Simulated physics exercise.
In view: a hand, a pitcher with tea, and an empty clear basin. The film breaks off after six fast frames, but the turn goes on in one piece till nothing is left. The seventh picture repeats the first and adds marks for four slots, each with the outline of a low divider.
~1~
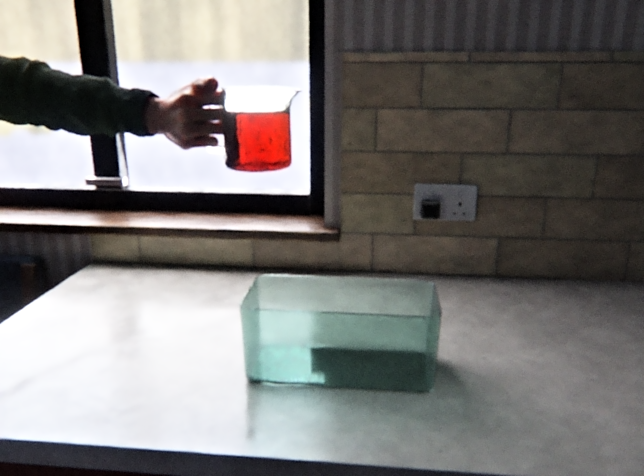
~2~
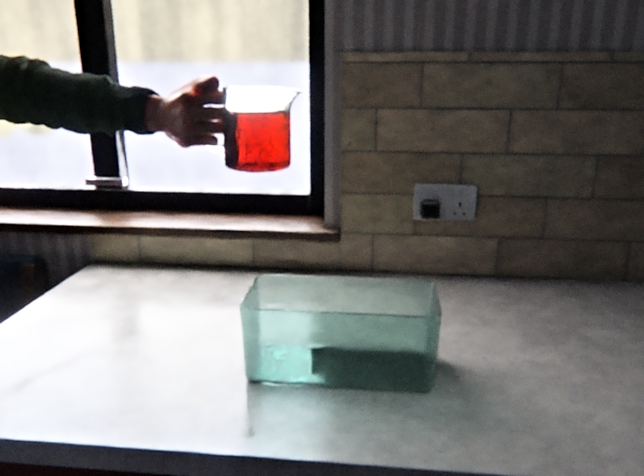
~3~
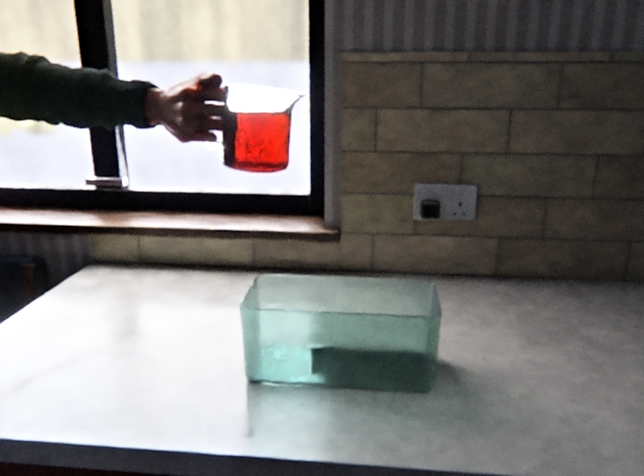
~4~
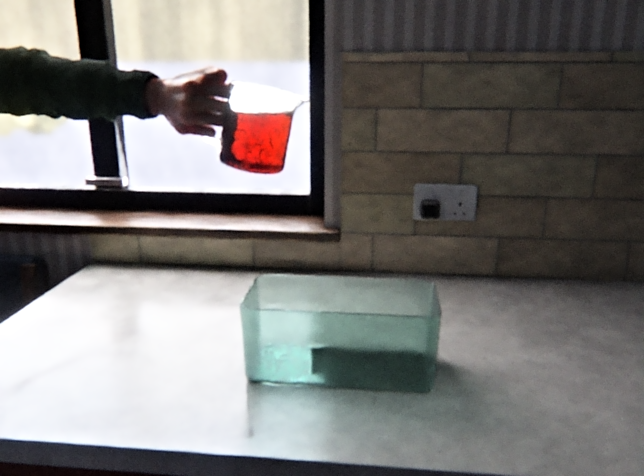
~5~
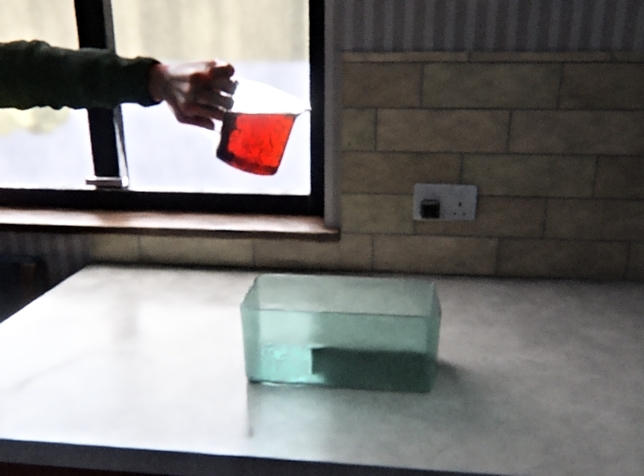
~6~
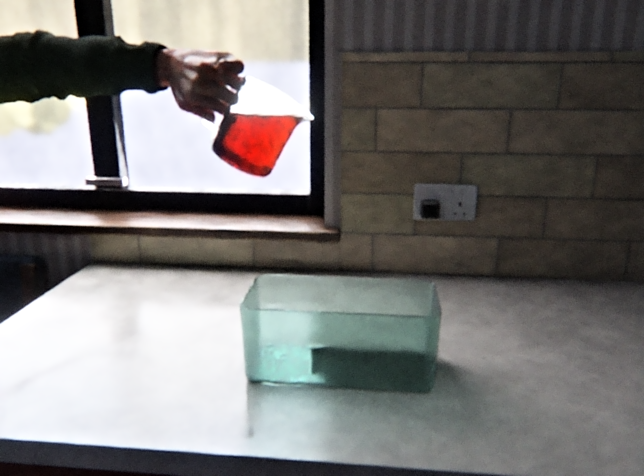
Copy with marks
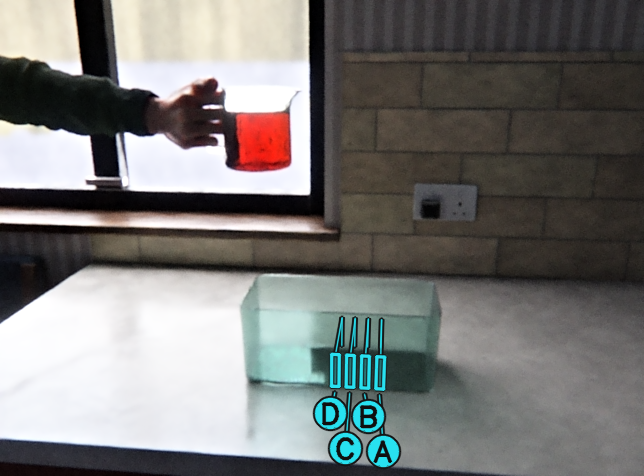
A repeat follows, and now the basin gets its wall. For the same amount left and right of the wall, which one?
Position B does it best.
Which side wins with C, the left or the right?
The right side.
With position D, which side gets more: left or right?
The right one.
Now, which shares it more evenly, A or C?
That is position C.
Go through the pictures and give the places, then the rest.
In the first frame, upright, lip at (301, 90); basin from (246, 379) to (434, 390); nothing has left yet.
In the second frame, upright, lip at (301, 91); nothing has left yet.
In the third frame, tipped about 5°, lip at (304, 95); nothing has left yet.
In the fourth frame, tipped about 12°, lip at (307, 100); nothing has left yet.
In the fifth frame, tipped about 20°, lip at (311, 109); nothing has left yet.
In the sixth frame, tipped about 30°, lip at (313, 119); nothing has left yet.
In cyan, A at (379, 394); B at (364, 394); C at (349, 393); D at (334, 392).
For position A, about 91 % ends left of the wall and 4 % right of it; 5 % is lost outside.
For position B, about 57 % ends left of the wall and 40 % right of it; 3 % is lost outside.
For position C, about 26 % ends left of the wall and 71 % right of it; 3 % is lost outside.
For position D, about 9 % ends left of the wall and 88 % right of it; 3 % is lost outside.
